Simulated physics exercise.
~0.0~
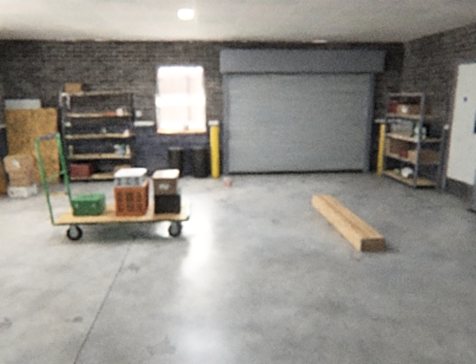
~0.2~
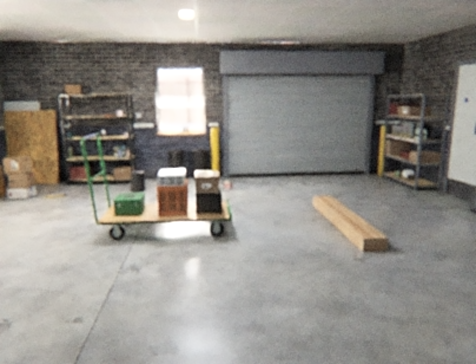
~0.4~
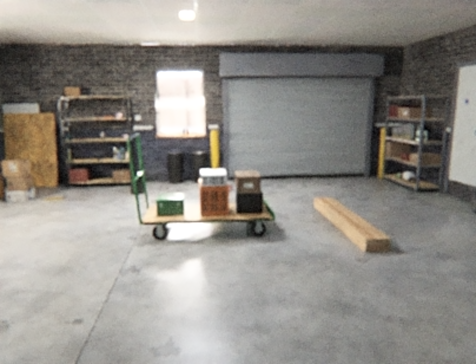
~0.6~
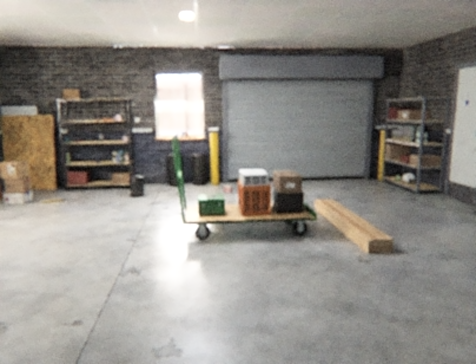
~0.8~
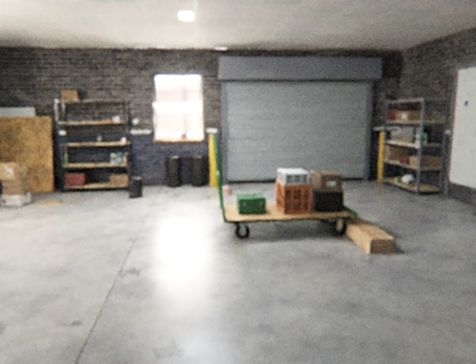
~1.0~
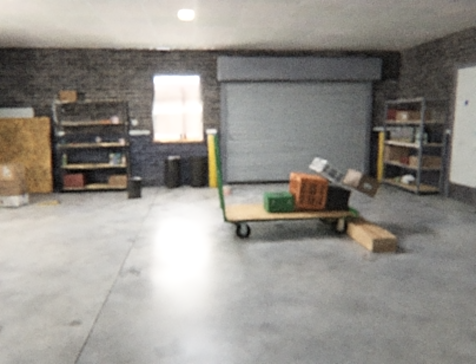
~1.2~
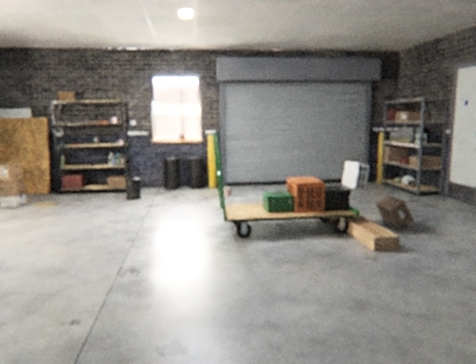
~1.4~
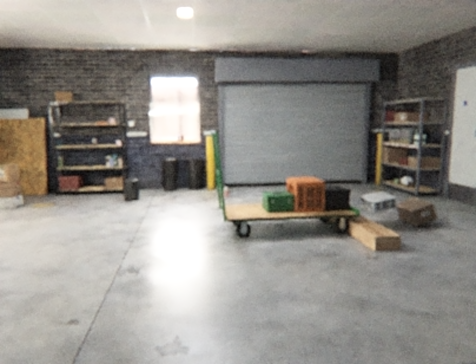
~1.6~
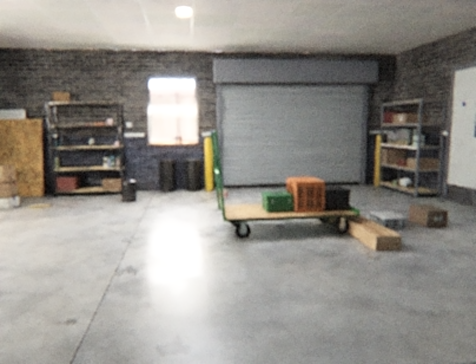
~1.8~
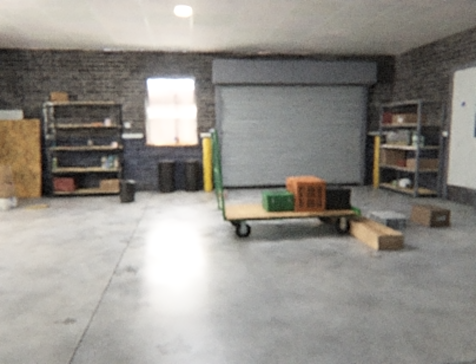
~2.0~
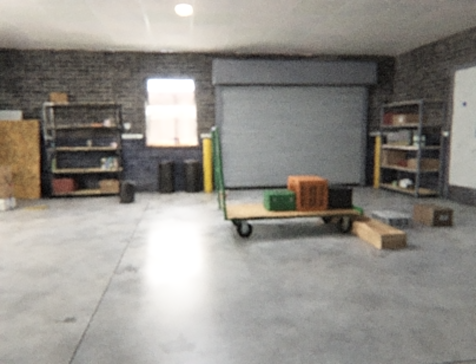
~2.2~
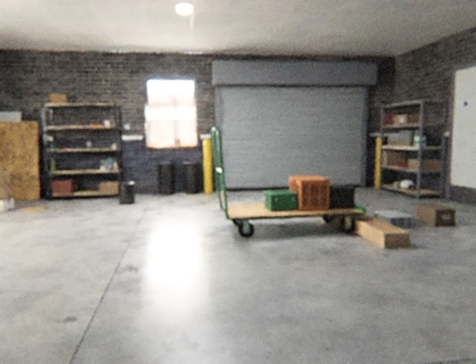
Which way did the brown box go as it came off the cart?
It went to the right, tumbling off the front end of the cart and coming to rest on the floor beyond the wooden beam.
